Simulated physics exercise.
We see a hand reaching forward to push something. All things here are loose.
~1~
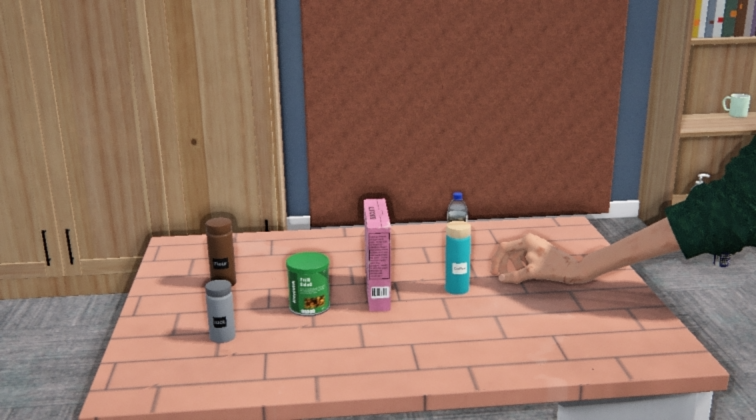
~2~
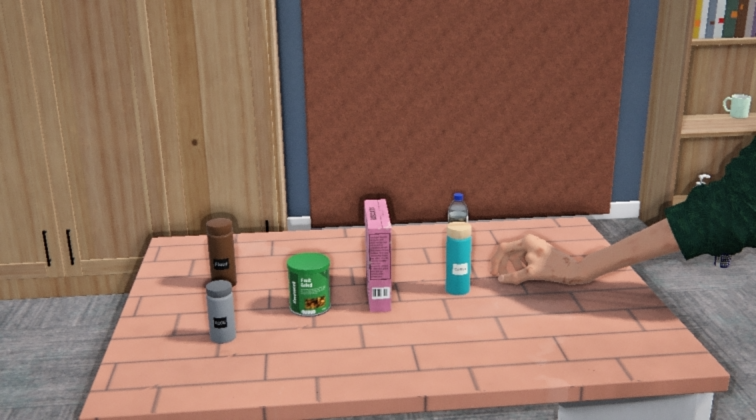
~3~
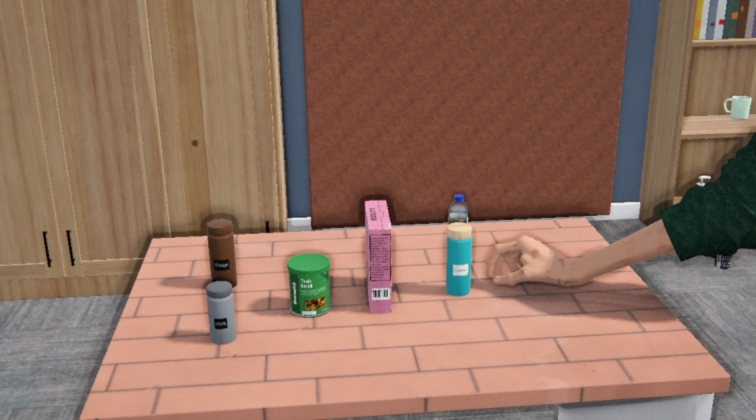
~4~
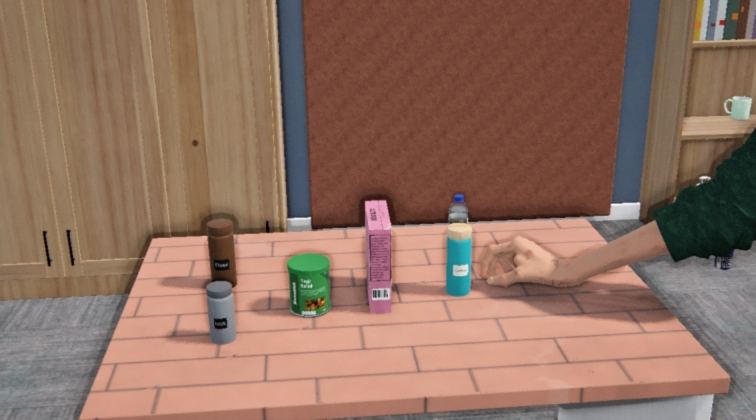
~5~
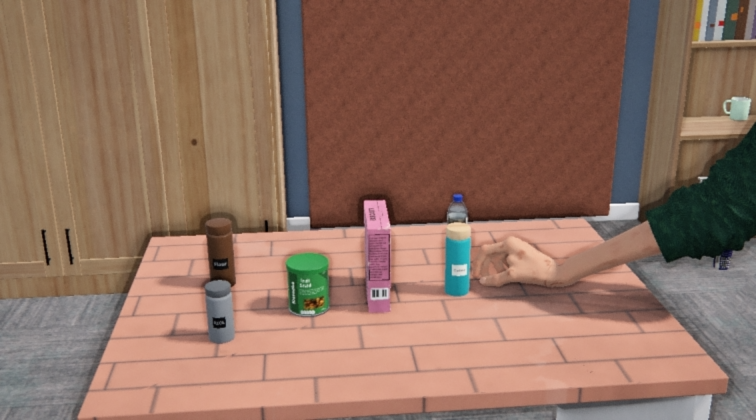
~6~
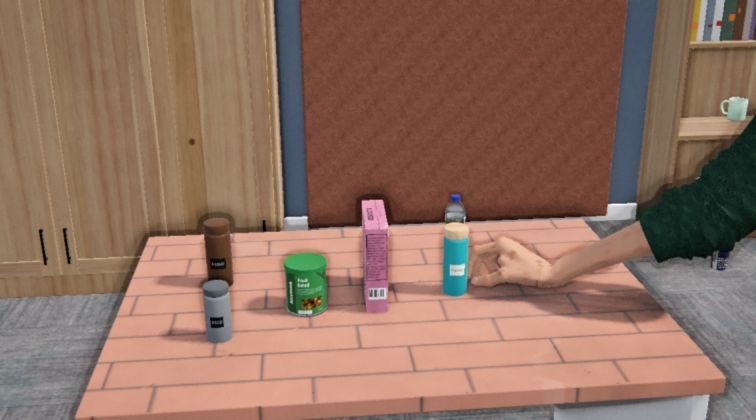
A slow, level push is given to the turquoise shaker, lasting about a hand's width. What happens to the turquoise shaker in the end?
Remains balanced.
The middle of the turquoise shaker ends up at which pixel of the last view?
End point in the final view: About (387, 263).
Then, 0.20 s on from there, turquoise shaker shifted a little near (443, 260).
Then, 0.60 s on from there, turquoise shaker shifted about its own width near (419, 262).
Then, 0.80 s on from there, turquoise shaker shifted well along near (406, 262).
Then, 1.10 s on from there, turquoise shaker shifted well along near (388, 262).
In the end, moved from the start, turquoise shaker. At the end, from the last picture's camera, turquoise shaker near (388, 262).
